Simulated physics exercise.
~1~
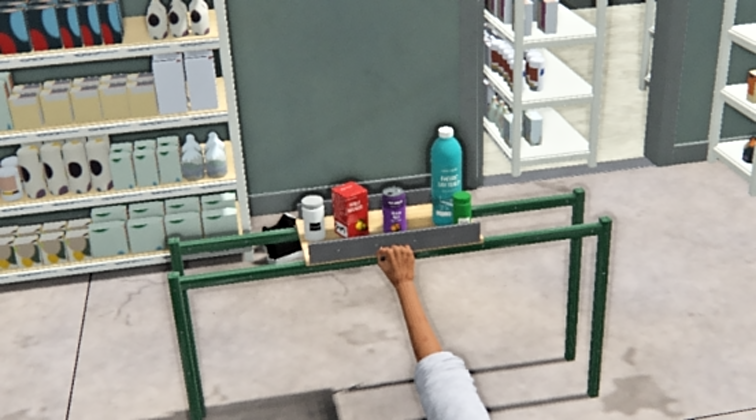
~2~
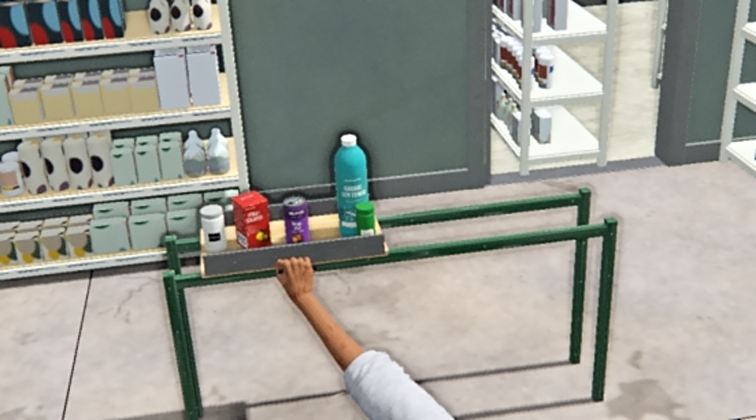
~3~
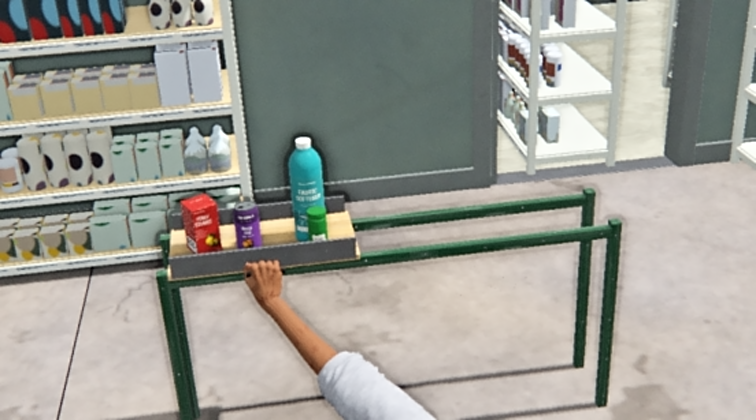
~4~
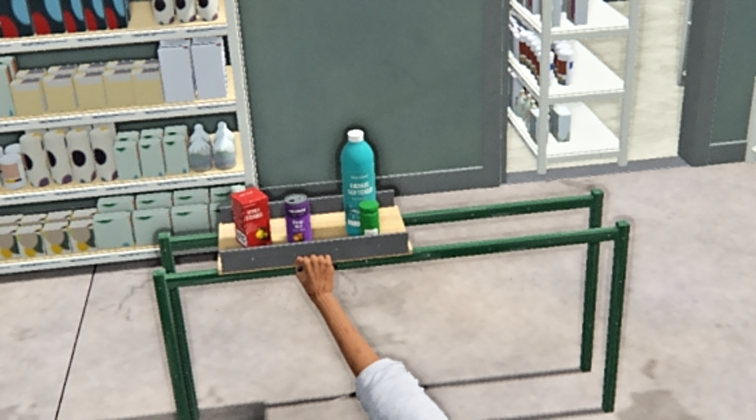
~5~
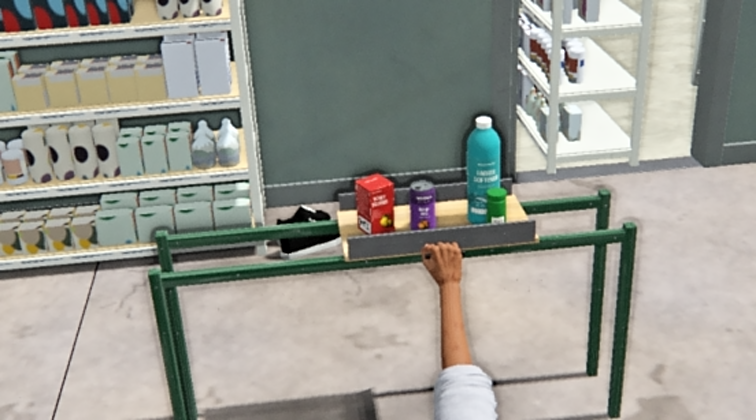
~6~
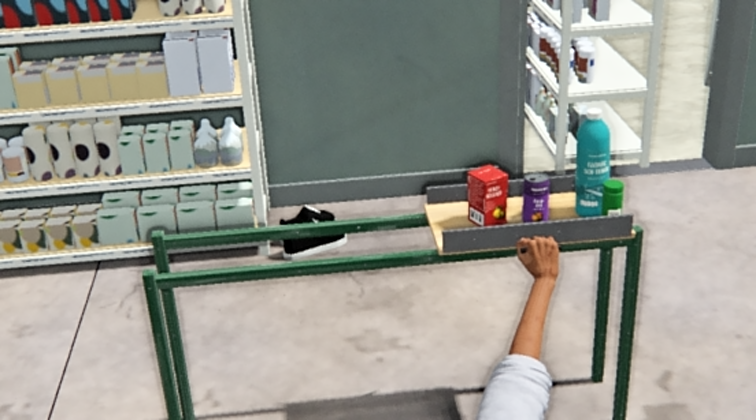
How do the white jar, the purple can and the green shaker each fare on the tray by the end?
The white jar does not keep its place and is no longer on the tray, while the purple can and the green shaker both stay upright in their spots.
